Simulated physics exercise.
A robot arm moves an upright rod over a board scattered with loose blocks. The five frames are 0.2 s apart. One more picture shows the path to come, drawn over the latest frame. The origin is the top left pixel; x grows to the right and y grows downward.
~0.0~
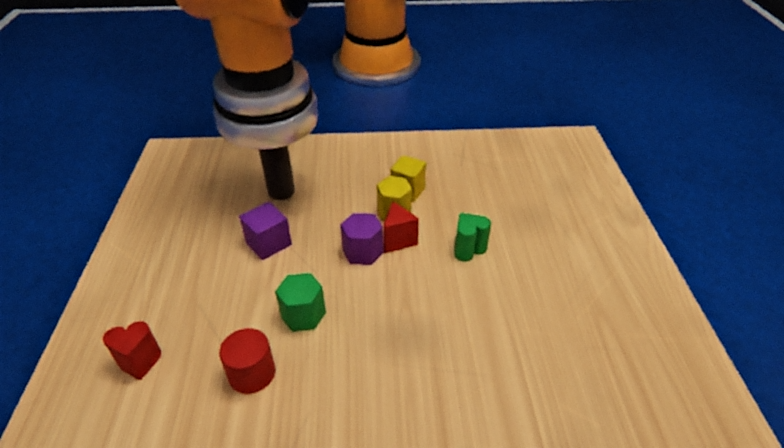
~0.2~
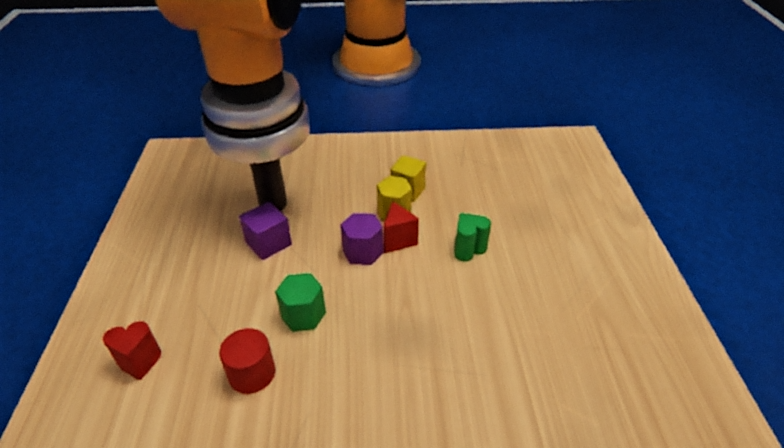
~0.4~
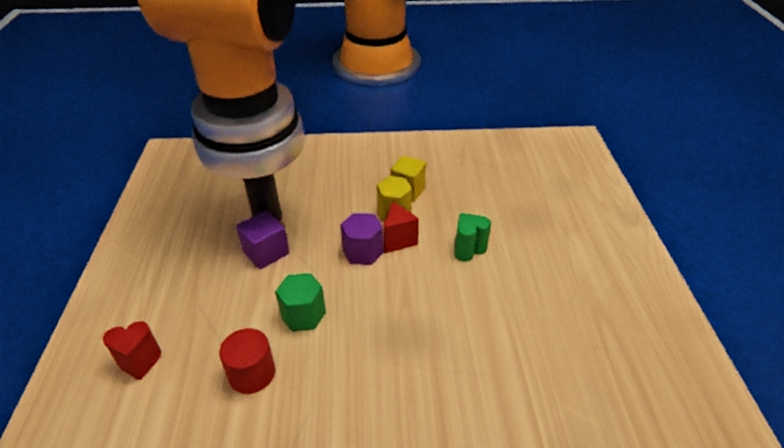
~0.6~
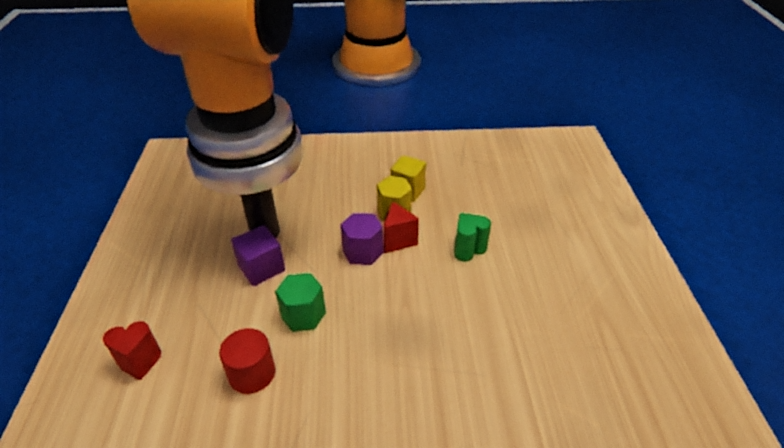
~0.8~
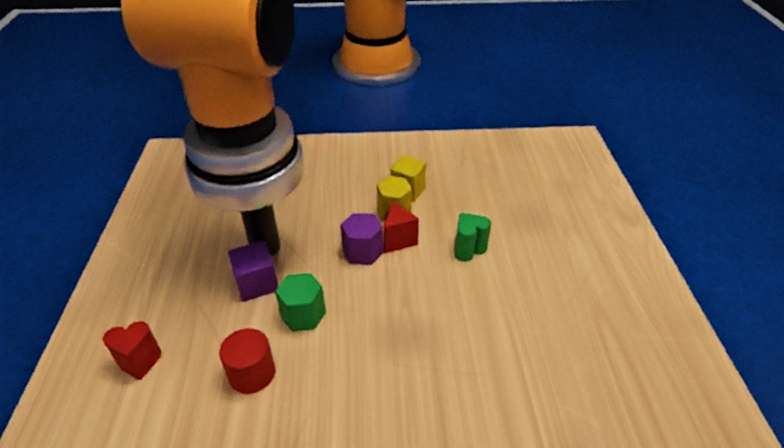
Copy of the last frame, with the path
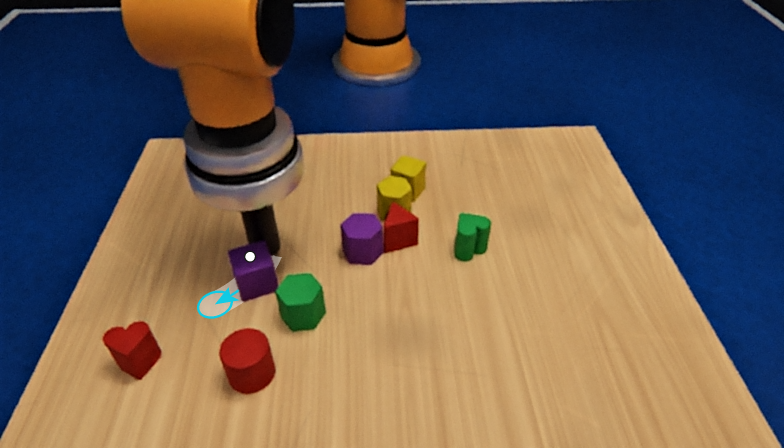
An orange robot arm holding a dark upright rod stands over a pale wooden board on a blue surface, viewed from above at a slant by a still camera. A purple cube lies below the rod, with a green hexagonal block, red heart and red cylinder nearer, and purple, red, yellow and green blocks toward the right. The rod moves nearer, meets the cube and pushes it forward and slightly left.
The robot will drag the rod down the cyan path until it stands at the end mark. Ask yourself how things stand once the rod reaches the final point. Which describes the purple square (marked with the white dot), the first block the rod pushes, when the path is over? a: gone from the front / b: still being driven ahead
Choice a: Gone from the front.
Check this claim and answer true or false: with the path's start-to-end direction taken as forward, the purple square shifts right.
That is false.
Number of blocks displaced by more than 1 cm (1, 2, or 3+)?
Answer: 1.
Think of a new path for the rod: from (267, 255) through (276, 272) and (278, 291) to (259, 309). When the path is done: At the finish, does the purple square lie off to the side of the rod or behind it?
I'd say no.
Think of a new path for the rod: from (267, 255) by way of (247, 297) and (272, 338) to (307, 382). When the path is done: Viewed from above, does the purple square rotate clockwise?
Short answer: Yes.
The line goes from (267, 255) through (257, 273) and (239, 290) to (215, 304); the dot is on the purple square.
On the path given first. Halfway along, rod (246, 275); purple square (234, 285).
At the end, rod (212, 297); purple square (226, 299), turned 15° anticlockwise; green six-sided block unmoved.
